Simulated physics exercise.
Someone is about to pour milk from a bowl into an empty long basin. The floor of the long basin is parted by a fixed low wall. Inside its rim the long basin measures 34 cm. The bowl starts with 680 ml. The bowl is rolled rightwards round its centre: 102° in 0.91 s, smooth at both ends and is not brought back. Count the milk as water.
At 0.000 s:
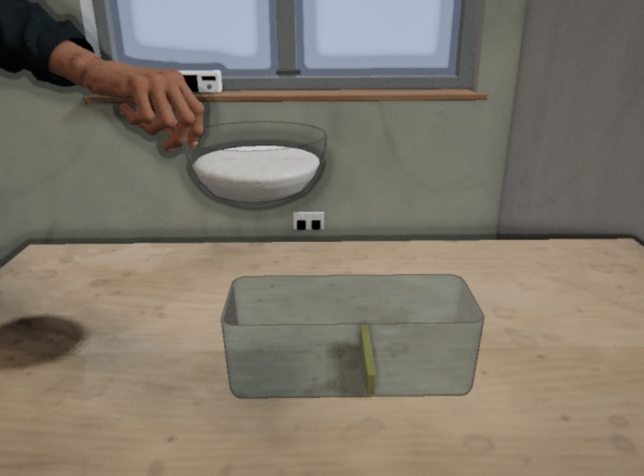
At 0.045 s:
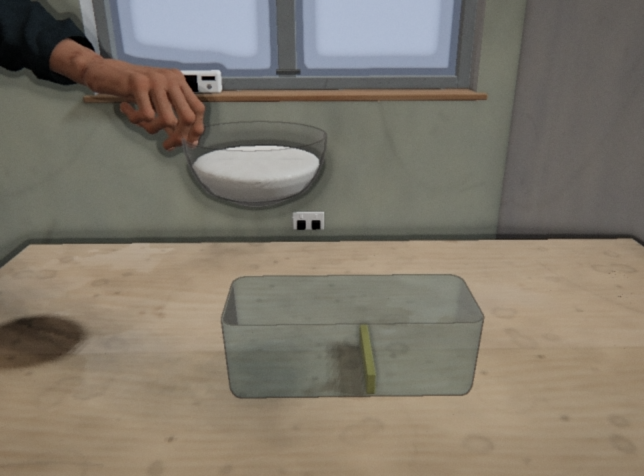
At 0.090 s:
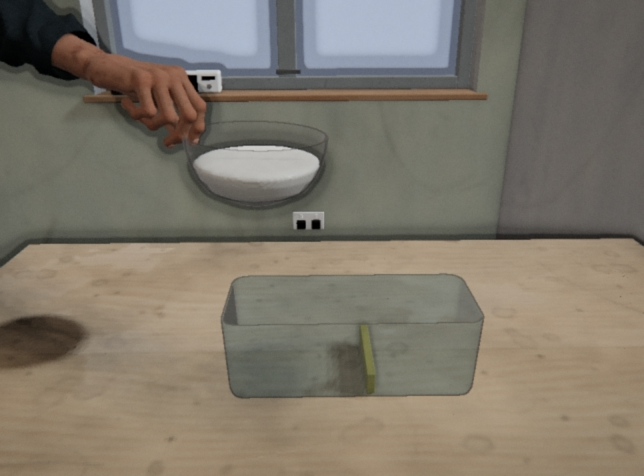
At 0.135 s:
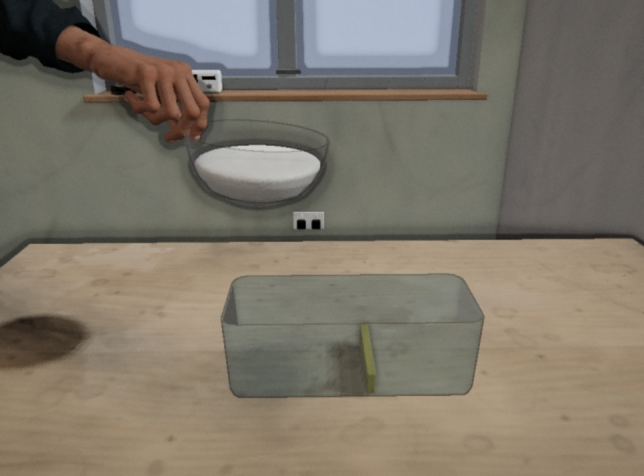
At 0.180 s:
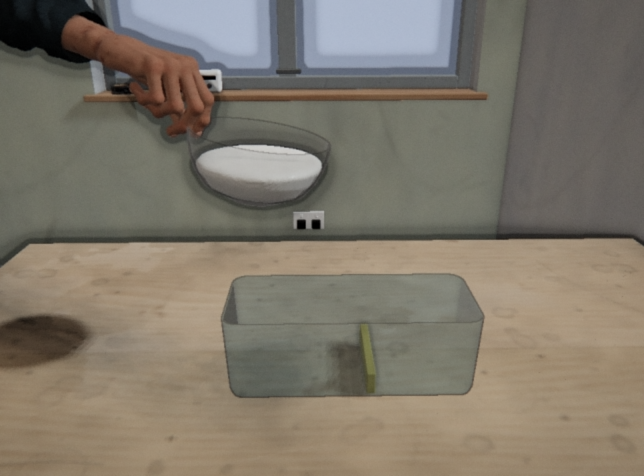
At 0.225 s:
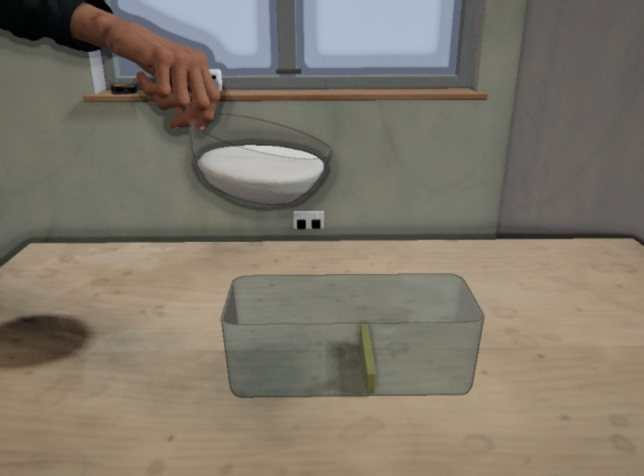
In a room with a window and a wooden table, a hand at the left holds a clear bowl of white liquid above an empty see-through basin with a yellowish divider. The bowl stays almost still at first, then the hand slowly tilts it a little to the right.
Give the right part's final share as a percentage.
Roughly 48 per cent is past the wall.
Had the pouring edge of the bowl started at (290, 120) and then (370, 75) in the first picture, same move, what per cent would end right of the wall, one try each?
First 10, then 80 per cent.
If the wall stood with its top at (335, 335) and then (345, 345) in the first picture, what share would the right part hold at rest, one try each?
First 80, then 70 per cent.
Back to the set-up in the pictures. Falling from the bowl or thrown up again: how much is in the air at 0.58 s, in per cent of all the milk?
Near 48 in a hundred.
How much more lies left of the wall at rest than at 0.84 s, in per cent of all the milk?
Some 16 per cent.
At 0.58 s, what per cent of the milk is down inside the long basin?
Some 6 per cent.
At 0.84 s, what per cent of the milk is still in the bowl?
About 3 per cent.
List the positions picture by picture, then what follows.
Tilt 0°; pouring edge (326, 136); surface from (194, 160) to (320, 159); the long basin's rim runs from (228, 300) to (473, 298); the wall's top is at (367, 349), in the first frame.
Tilt 1°; pouring edge (326, 137); surface from (194, 159) to (320, 159), in the second frame.
Tilt 2°; pouring edge (327, 139); surface from (195, 159) to (320, 160), in the third frame.
Tilt 5°; pouring edge (329, 142); surface from (196, 158) to (321, 161), in the fourth frame.
Tilt 10°; pouring edge (330, 147); surface from (197, 157) to (323, 162), in the fifth frame.
Tilt 15°; pouring edge (331, 153); surface from (199, 156) to (325, 163), in the sixth frame.
By 0.58 s the tilt is 72° and 46 per cent is still to pour, 3 is left of the wall and 3 right of it.
By 0.84 s the tilt is 101° and 3 per cent is still to pour, 34 is left of the wall and 48 right of it.
By 1.11 s the tilt is 102° and 0 per cent is still to pour, 51 is left of the wall and 48 right of it.
By 1.41 s the tilt is 102° and 0 per cent is still to pour, 51 is left of the wall and 48 right of it.
At rest 51 per cent lies left of the wall, 48 right of it and 1 outside.
